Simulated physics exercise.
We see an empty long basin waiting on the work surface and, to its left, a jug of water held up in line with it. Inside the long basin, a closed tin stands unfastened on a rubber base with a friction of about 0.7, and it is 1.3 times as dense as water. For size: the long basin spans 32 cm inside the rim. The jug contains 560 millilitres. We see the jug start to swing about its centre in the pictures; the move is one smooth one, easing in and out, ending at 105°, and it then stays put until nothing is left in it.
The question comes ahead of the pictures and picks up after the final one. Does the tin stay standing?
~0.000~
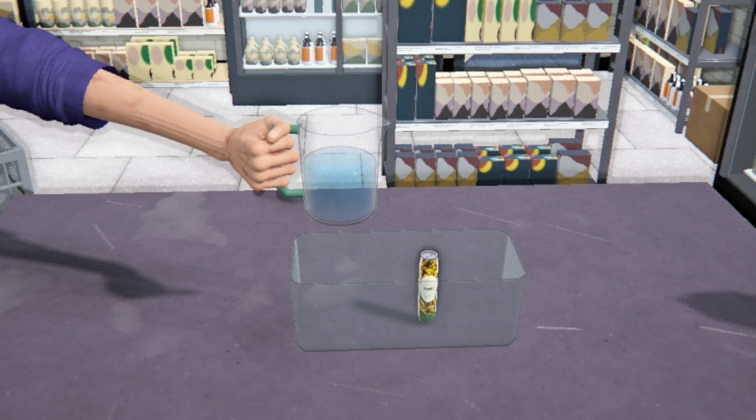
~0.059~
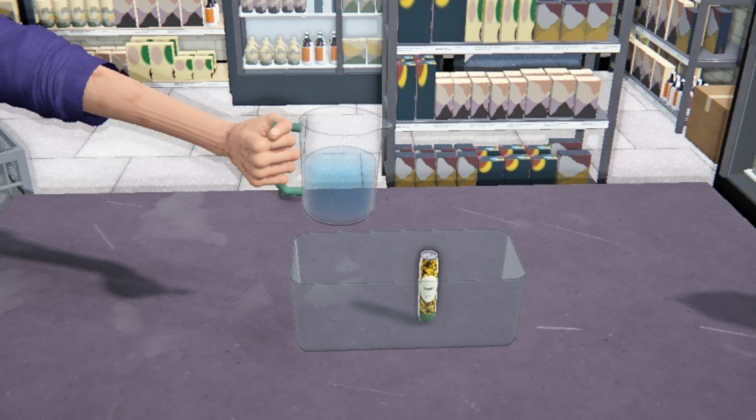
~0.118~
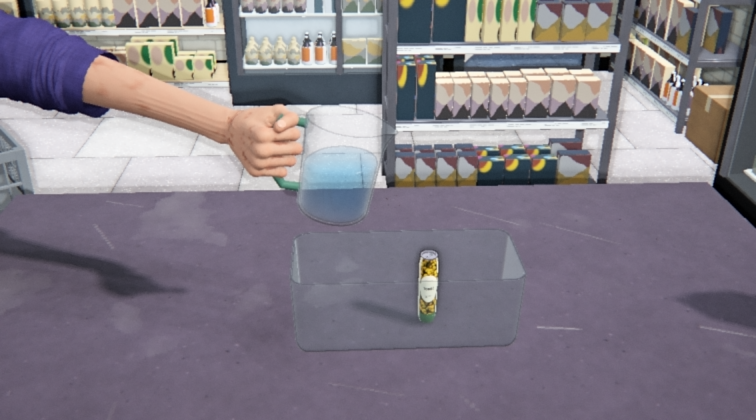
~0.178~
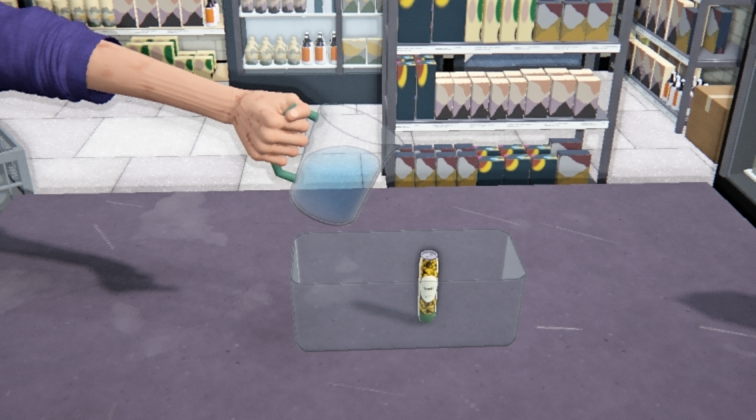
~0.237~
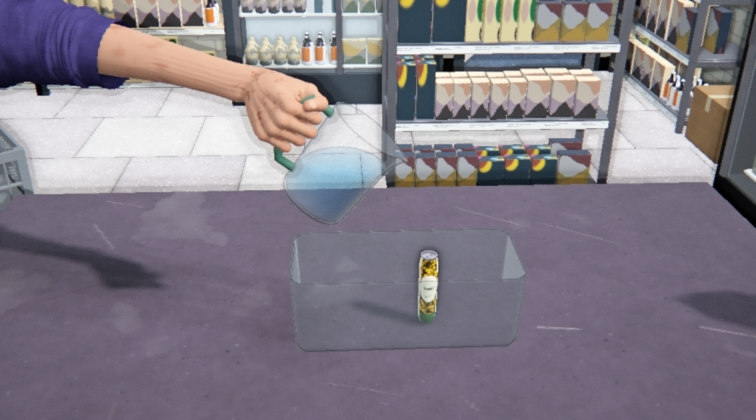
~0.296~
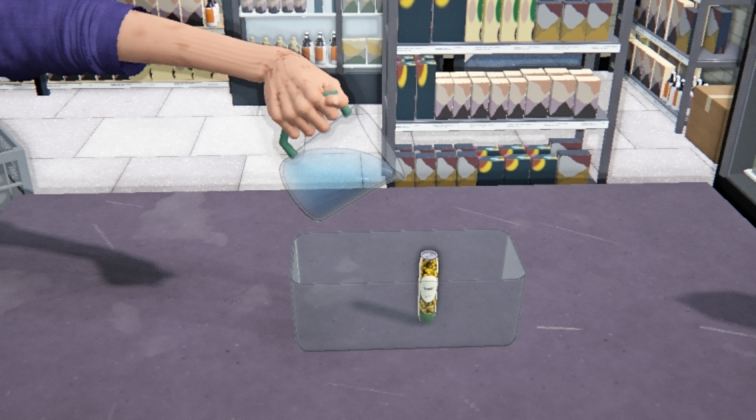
Most probably it will lose its balance.
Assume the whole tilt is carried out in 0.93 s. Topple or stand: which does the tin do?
Outcome - the tin comes down.
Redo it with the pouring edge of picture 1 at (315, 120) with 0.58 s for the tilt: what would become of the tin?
Result: Tin upright.
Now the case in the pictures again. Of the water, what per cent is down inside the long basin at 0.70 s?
68 %, more or less.
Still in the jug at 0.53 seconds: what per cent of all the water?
Near 60 in a hundred.
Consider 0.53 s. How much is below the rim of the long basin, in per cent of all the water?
Some 12 per cent.
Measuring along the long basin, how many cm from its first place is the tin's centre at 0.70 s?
I'd put it at around 2 centimetres.
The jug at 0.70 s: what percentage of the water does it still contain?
16 %.
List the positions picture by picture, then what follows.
In the first picture, it leans 0°; its right rim is at (391, 121); the water meets the walls at (303, 158) and (376, 157); the long basin's rim runs from (293, 259) to (517, 254); the tin's top is at (429, 258).
In the second picture, it leans 3°; its right rim is at (393, 124); the water meets the walls at (303, 159) and (377, 157).
In the third picture, it leans 10°; its right rim is at (398, 131); the water meets the walls at (304, 159) and (378, 157).
In the fourth picture, it leans 23°; its right rim is at (404, 143); the water meets the walls at (301, 162) and (381, 159).
In the fifth picture, it leans 38°; its right rim is at (408, 159); the water meets the walls at (291, 166) and (386, 161).
In the sixth picture, it leans 54°; its right rim is at (407, 177); the water meets the walls at (284, 160) and (394, 167).
By 0.53 s the tilt is 103° and 59 per cent is still to pour; the tin stands where it began.
By 0.70 s the tilt is 105° and 17 per cent is still to pour; the tin leans 19°.
By 0.88 s the tilt is 105° and 3 per cent is still to pour; the tin lies on its side.
By 1.08 s the tilt is 105° and 0 per cent is still to pour; the tin lies on its side.
At rest the tin lies on its side.
